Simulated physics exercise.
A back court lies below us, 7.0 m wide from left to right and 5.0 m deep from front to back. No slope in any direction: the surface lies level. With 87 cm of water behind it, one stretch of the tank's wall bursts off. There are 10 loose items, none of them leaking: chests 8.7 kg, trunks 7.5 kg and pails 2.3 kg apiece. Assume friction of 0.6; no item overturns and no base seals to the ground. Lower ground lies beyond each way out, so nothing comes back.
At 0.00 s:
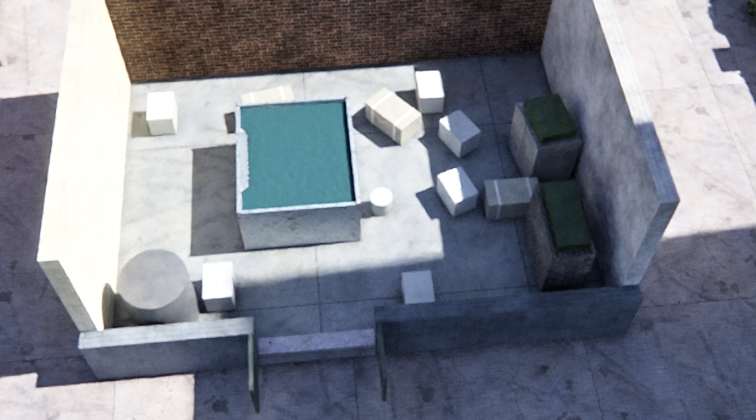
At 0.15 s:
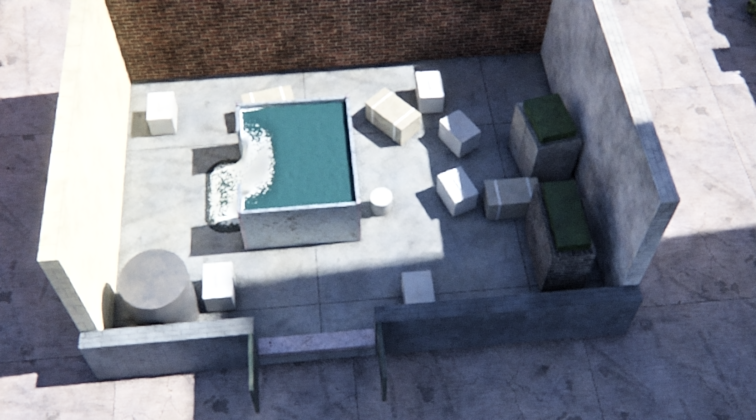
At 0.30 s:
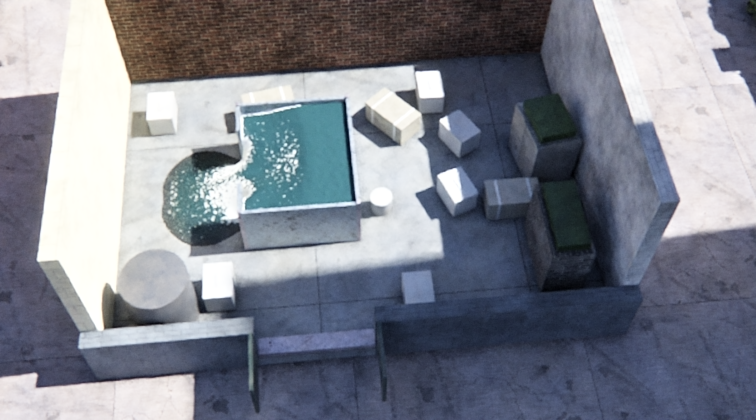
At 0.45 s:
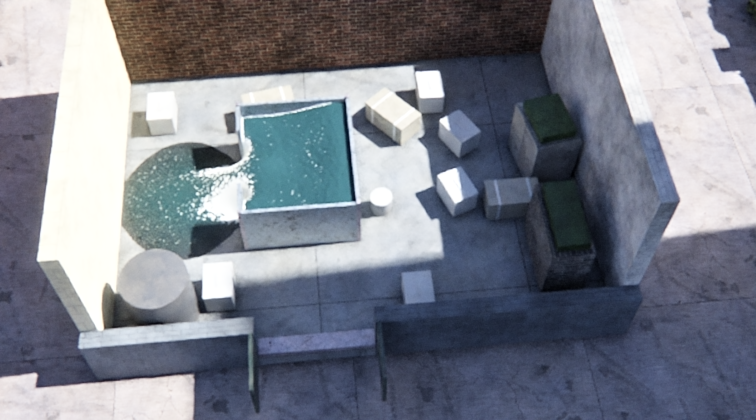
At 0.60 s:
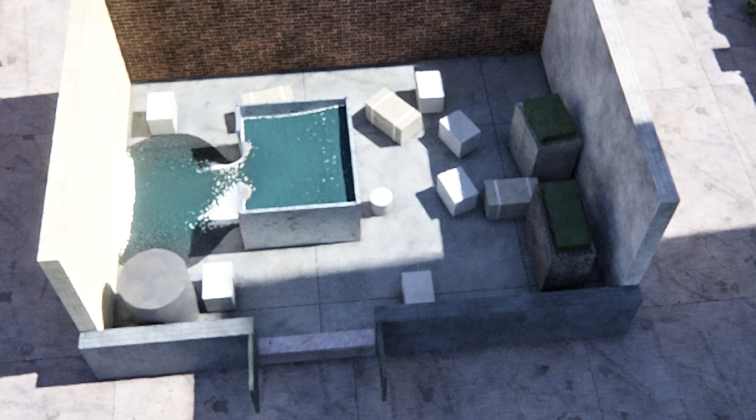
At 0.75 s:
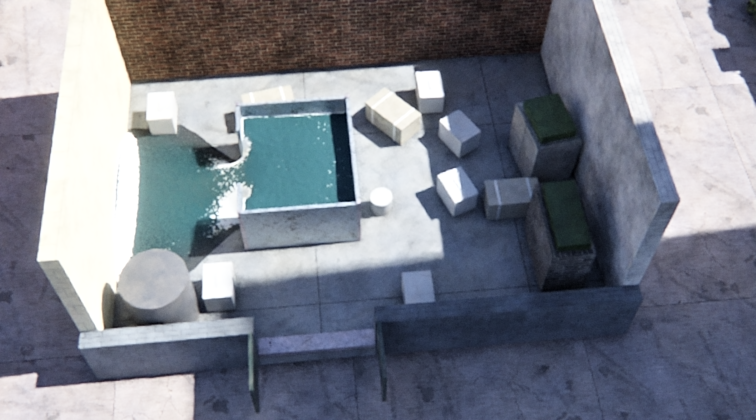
The clip opens on a walled court seen from above, with a square tank of teal water among scattered pale blocks. Part of the tank's left side bursts open and foaming water pours out, spreading across the floor to the left wall while the tank's level drops; the blocks stay put.
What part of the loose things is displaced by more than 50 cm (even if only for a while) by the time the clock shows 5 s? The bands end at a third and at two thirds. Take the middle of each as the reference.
The portion is a third to two thirds.
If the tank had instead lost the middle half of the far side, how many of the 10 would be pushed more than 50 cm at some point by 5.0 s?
The answer then is 5.
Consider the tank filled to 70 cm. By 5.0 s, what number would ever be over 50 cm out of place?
You'd get 5 in that case.
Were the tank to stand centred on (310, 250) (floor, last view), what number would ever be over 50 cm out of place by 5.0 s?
6.
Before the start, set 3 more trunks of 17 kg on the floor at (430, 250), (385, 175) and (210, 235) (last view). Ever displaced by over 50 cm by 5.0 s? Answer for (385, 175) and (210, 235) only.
Listed in order, the answers are inside half a metre followed by beyond half a metre.
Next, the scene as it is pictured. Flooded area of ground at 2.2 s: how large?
Somewhere about 13 m2, give or take.
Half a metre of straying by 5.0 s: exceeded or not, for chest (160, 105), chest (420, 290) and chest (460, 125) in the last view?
Well, in that order it's topping it, topping it, not reaching it.
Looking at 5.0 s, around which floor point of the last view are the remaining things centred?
They're centred close to (465, 176).
After 1.1 s 0 of 10 are over 50 cm from their spots; 0 afloat.
After 2.2 s 1 of 10 are over 50 cm from their spots; 0 afloat.
After 3.5 s 3 of 10 are over 50 cm from their spots; 1 afloat.
After 5.0 s 6 of 10 are over 50 cm from their spots, and 6 have been at some point; 5 afloat.
